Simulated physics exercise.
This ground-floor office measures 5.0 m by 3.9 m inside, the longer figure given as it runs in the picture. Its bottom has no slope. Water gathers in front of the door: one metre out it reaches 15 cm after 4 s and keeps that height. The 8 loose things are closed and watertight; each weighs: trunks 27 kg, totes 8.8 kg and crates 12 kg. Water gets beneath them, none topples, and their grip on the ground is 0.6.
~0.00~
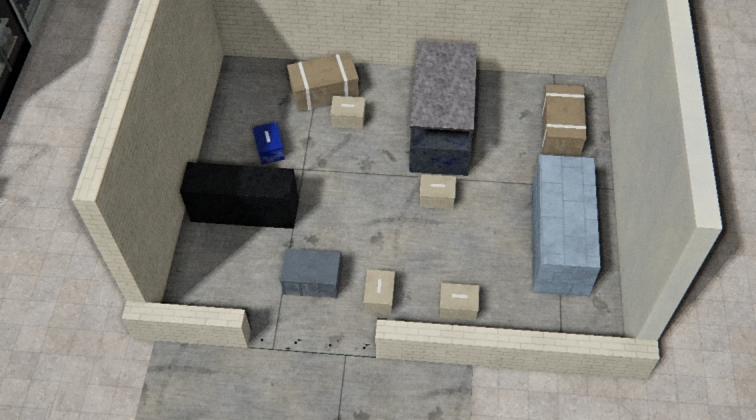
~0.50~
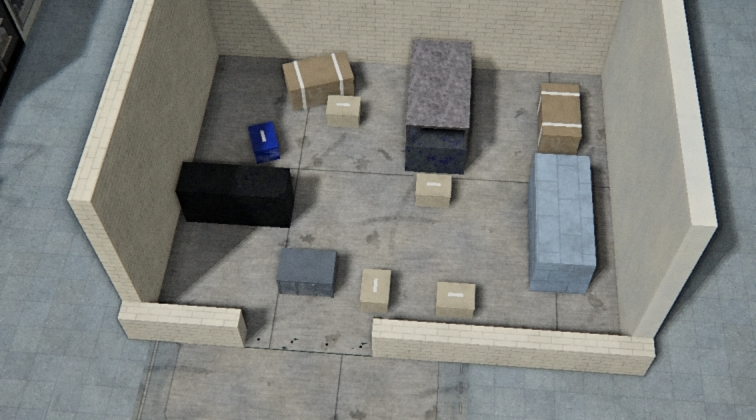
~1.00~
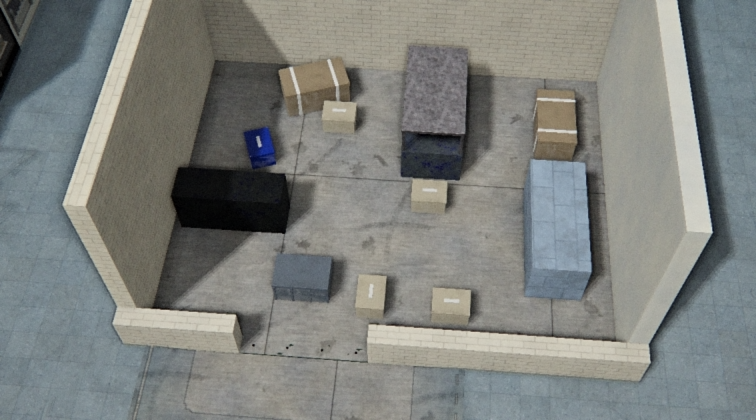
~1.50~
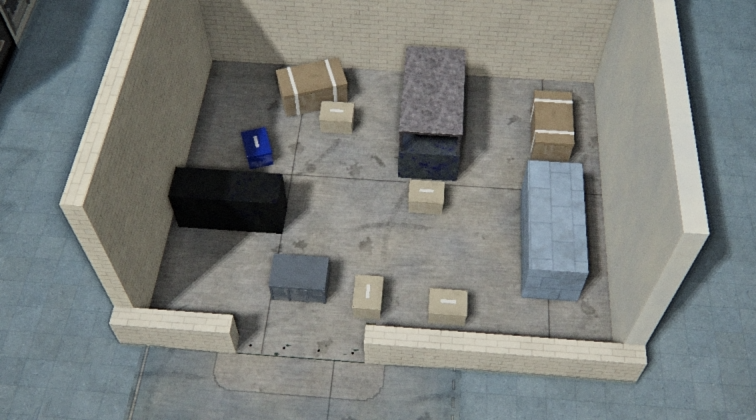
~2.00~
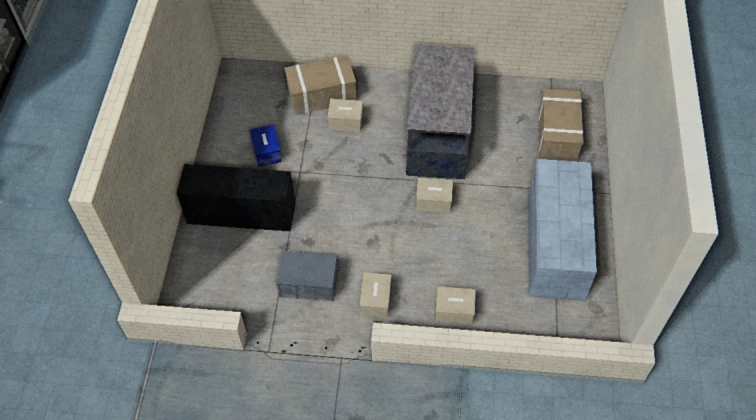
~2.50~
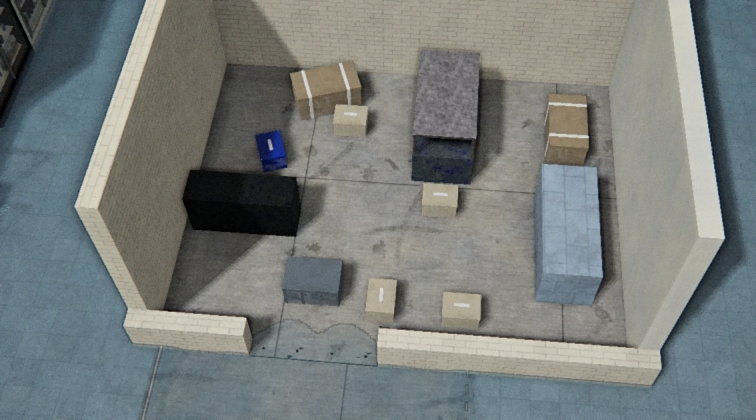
A walled room seen from above held a tall dark block, a black block, a pale blue one and several boxes, and nothing inside shifted; a small wet patch appeared at the doorway late on.
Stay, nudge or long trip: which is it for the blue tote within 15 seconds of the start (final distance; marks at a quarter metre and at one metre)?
The blue tote is nudged along.
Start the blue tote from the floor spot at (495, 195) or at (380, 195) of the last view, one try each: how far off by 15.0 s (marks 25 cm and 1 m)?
In turn: It stays put; it ends far away.
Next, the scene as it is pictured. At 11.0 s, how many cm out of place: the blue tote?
Roughly 5 cm by then.
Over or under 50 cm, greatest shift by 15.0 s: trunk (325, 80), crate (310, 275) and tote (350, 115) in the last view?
In turn: More, more, past it.
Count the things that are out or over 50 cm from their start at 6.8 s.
I count 1.
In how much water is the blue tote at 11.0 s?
Roughly 6 cm.
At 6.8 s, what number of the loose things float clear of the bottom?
I count 0.
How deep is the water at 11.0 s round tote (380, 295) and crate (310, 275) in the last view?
Roughly 4 and 8 cm.
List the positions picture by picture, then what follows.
The blue tote at (268, 137) rests on the ground; 0.0 m2 under water; 0 of 8 have shifted, in the first frame.
The blue tote at (263, 136), on the bottom; water covers 0.0 m2; 0 of 8 have shifted, in the second frame.
The blue tote at (259, 142), on the bottom; water covers 0.0 m2; 0 of 8 have shifted, in the third frame.
The blue tote at (256, 142) rests on the ground; 0.0 m2 under water; 0 of 8 have shifted, in the fourth frame.
The blue tote at (265, 140) rests on the ground; water covers 0.0 m2; 0 of 8 have shifted, in the fifth frame.
The blue tote at (270, 145) rests on the ground; water covers 0.2 m2; 0 of 8 have shifted, in the sixth frame.
After 3.5 s the blue tote is near (270, 145), 0.0 m from its start, aground; 0 afloat.
After 6.8 s the blue tote is near (270, 145), 0.0 m from its start, aground; 0 afloat.
After 11.0 s the blue tote is near (268, 146), 0.0 m from its start, aground; 3 afloat.
After 15.0 s the blue tote is near (322, 158), 0.7 m from its start, afloat; 4 afloat.
